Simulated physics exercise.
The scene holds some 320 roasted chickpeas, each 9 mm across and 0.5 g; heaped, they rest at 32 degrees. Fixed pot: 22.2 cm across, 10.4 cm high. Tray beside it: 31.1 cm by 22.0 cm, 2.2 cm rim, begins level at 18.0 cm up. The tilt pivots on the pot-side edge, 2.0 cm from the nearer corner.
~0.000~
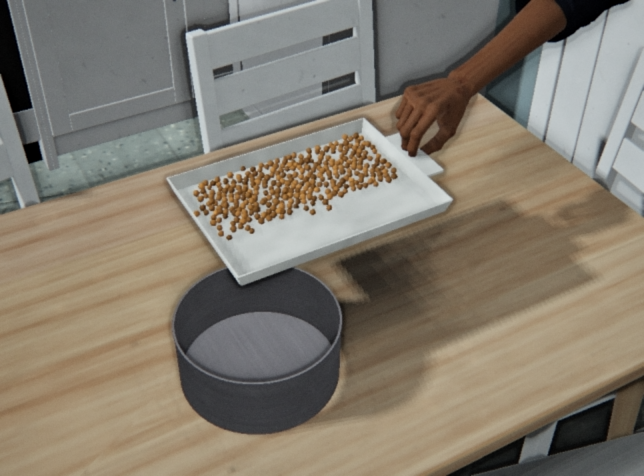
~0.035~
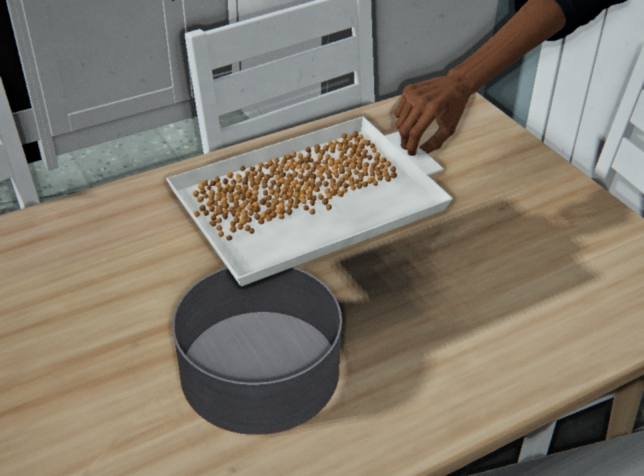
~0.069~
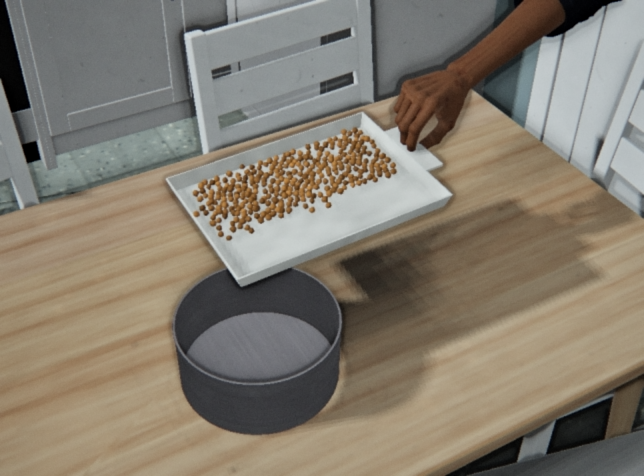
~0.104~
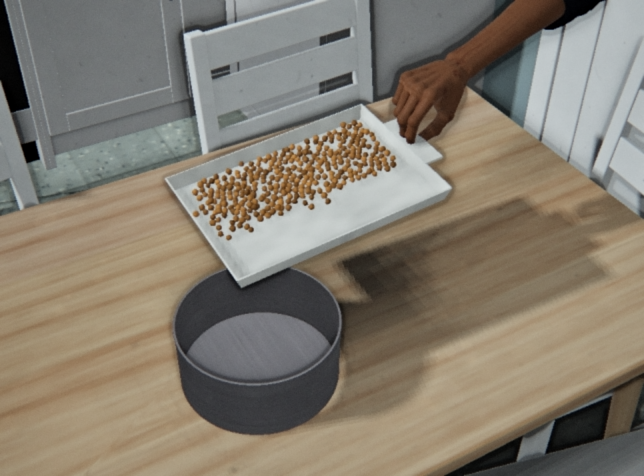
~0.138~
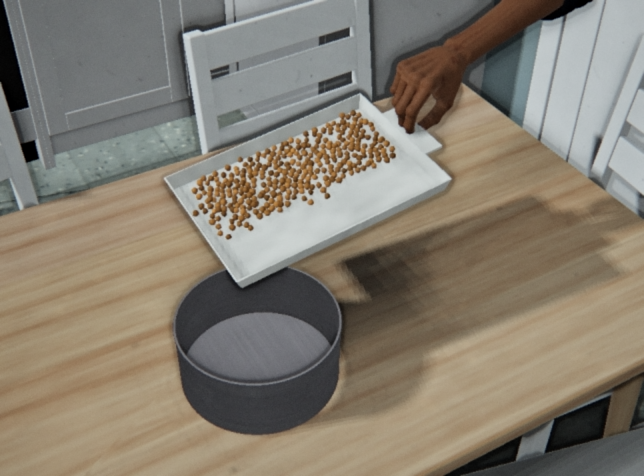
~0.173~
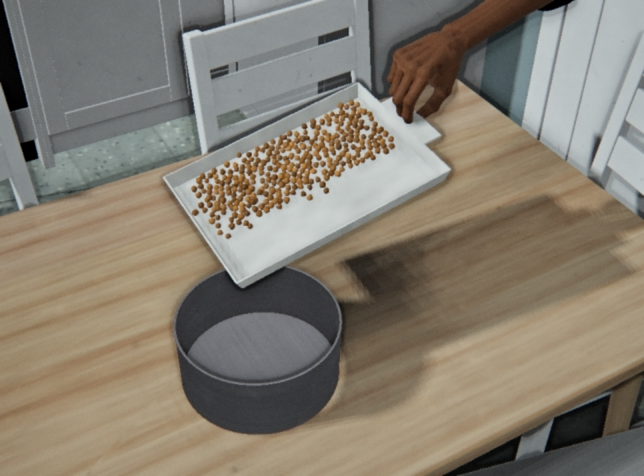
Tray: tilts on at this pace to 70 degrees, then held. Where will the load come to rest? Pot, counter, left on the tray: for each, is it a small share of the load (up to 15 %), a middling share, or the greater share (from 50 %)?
Pot: A middling share, counter: A middling share, left on the tray: A middling share.
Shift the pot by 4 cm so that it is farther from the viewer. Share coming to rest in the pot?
In that case about 30 percent would end up there.
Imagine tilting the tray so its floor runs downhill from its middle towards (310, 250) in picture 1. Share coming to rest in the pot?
Something like 60 in a hundred.
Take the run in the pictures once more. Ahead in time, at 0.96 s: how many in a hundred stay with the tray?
It comes to near 50 per cent.
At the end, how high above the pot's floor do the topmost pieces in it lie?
About 1.5 centimetres.
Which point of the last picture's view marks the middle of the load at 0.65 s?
Estimated centre of load: Around (212, 201).
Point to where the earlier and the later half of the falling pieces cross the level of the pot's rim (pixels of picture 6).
It passes about (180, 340) first and (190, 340) afterwards.
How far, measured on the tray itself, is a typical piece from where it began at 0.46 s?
3 cm.
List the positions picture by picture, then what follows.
The first frame shows tray tilt 0 degrees, front corners at (241, 272) and (446, 198); middle of the pieces at (296, 183); pot at (257, 318).
The second frame shows tray tilt 1 degrees, front corners at (240, 273) and (445, 197); middle of the pieces at (295, 182).
The third frame shows tray tilt 2 degrees, front corners at (240, 274) and (445, 193); middle of the pieces at (295, 180).
The fourth frame shows tray tilt 5 degrees, front corners at (240, 275) and (445, 187), lowest corner left front; middle of the pieces at (294, 176).
The fifth frame shows tray tilt 8 degrees, front corners at (239, 276) and (444, 178), lowest corner left front; middle of the pieces at (293, 171).
The sixth frame shows tray tilt 11 degrees, front corners at (239, 277) and (443, 169), lowest corner left front; middle of the pieces at (292, 165); pot at (258, 320). Its pace works out near 100 degrees a second.
After 0.46 s, tilt 40 degrees; the tray holds 100 %, the pot 0 %.
After 0.65 s, tilt 59 degrees; the tray holds 100 %, the pot 0 %.
After 0.96 s, tilt 70 degrees; the tray holds 50 %, the pot 20 %.
In the end, at 1.9 s, pot 30 %, counter 30 %, tray 40 %.
